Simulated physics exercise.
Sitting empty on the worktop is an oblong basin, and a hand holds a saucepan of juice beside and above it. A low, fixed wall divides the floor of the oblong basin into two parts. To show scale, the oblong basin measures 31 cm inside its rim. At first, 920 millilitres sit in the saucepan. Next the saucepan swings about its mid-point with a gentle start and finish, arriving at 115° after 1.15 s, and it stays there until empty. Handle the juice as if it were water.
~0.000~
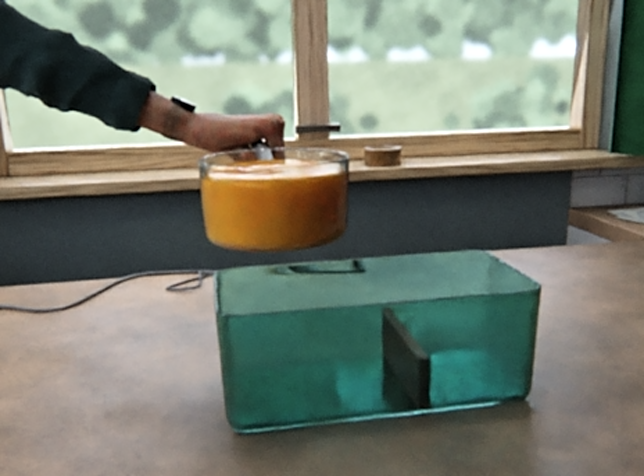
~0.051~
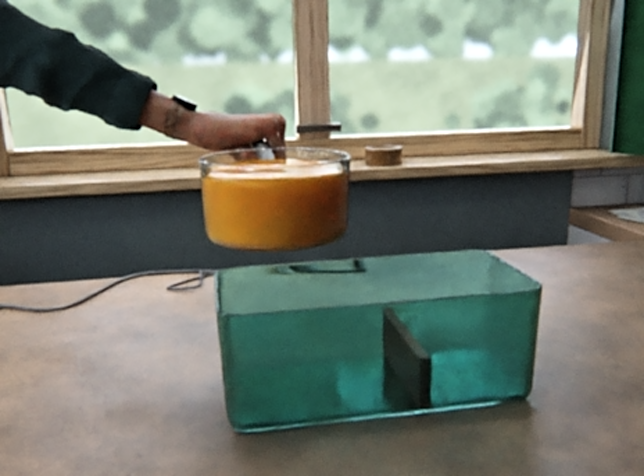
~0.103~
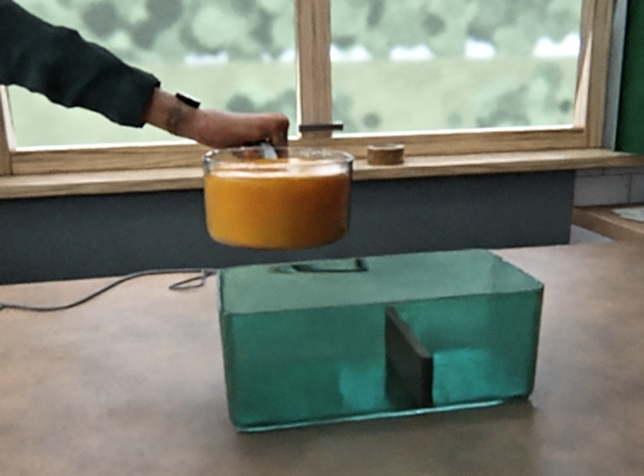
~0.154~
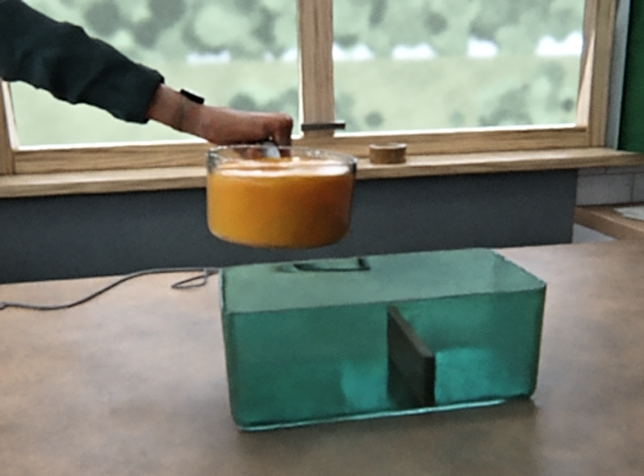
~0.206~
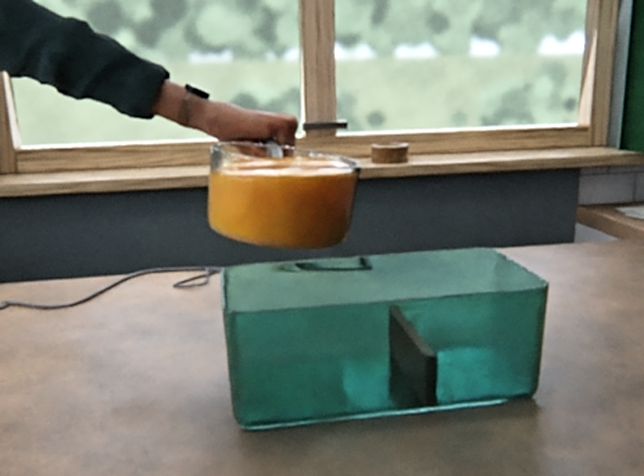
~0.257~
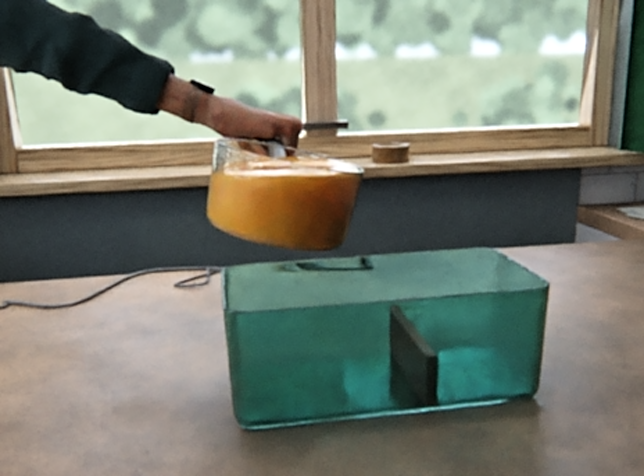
A hand holds a glass pan of orange juice above a green basin, gradually tilting it right.
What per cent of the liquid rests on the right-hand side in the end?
45 percent.
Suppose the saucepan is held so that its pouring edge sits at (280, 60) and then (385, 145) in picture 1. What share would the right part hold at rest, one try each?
Try 1: Approx. 5 %; try 2: Approx. 75 %.
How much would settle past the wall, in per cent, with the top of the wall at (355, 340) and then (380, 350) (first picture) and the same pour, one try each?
Some 80 in a hundred, then some 65 in a hundred.
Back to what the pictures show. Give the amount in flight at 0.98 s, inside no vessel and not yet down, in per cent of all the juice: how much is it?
Near 3 percent.
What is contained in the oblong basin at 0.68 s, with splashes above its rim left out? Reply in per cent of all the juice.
Estimate - around 26 in a hundred parts.
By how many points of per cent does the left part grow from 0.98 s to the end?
It comes to about 8 per cent.
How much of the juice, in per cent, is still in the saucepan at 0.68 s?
Some 48 per cent.
After 0.68 s the tilt is 73° and 48 per cent is still to pour, 8 is left of the wall and 19 right of it.
After 0.98 s the tilt is 109° and 6 per cent is still to pour, 47 is left of the wall and 44 right of it.
After 1.30 s the tilt is 115° and 0 per cent is still to pour, 55 is left of the wall and 45 right of it.
After 1.65 s the tilt is 115° and 0 per cent is still to pour, 55 is left of the wall and 45 right of it.
In the end 55 per cent lies left of the wall, 45 right of it and 1 outside.
